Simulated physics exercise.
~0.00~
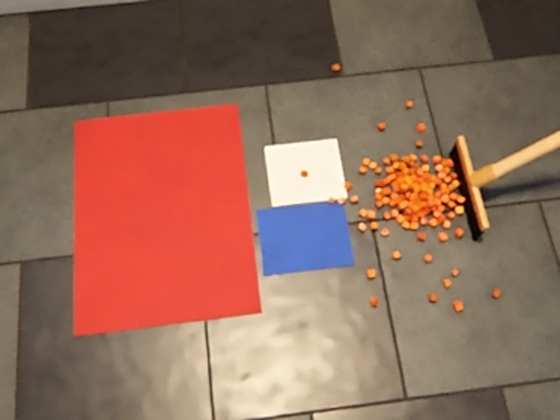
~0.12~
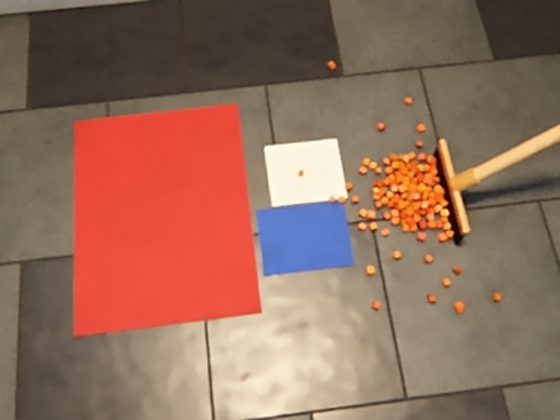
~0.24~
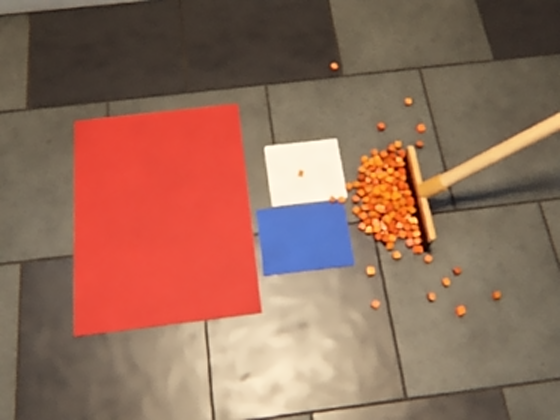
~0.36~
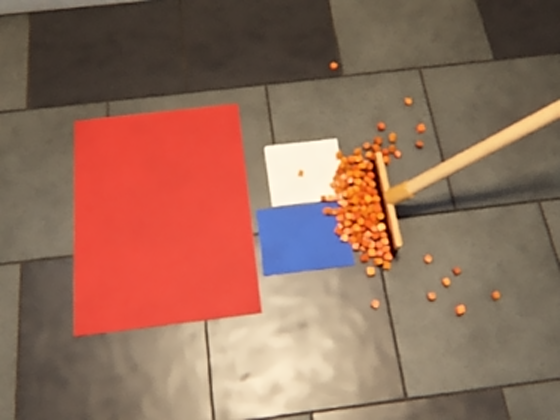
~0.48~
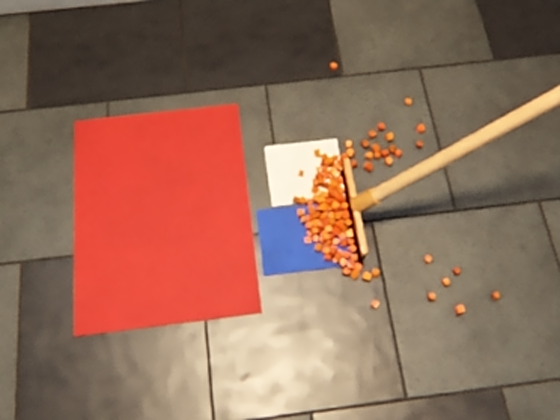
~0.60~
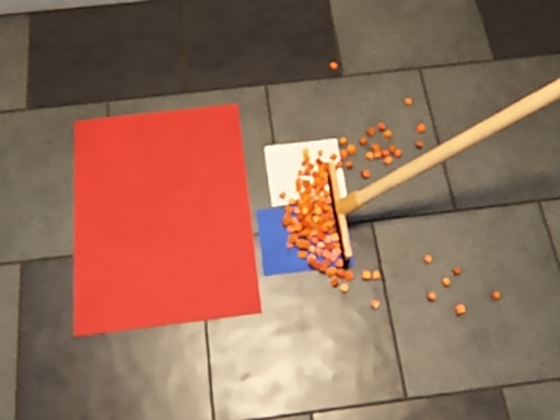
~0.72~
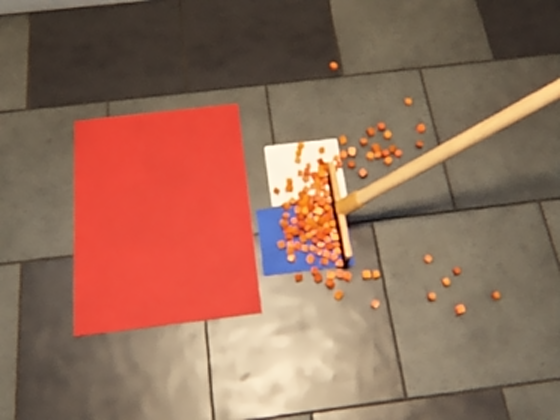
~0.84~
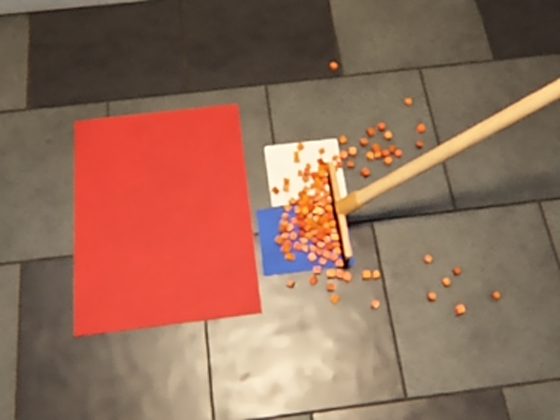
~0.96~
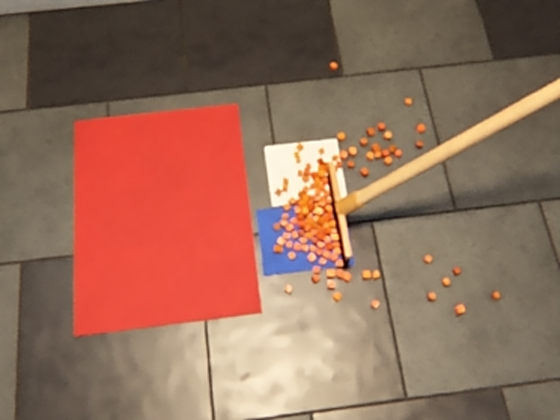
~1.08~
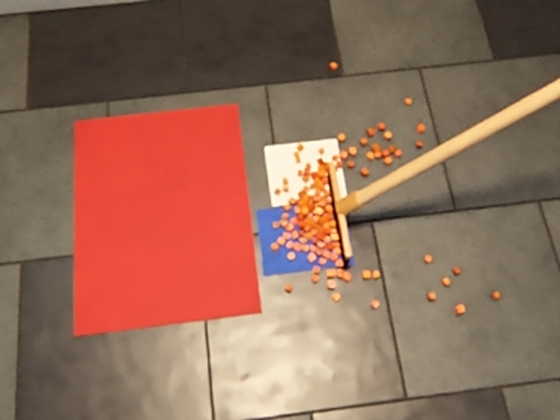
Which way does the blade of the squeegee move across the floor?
The blade moves to the left, pushing the orange cubes towards the mats before it comes to a stop.
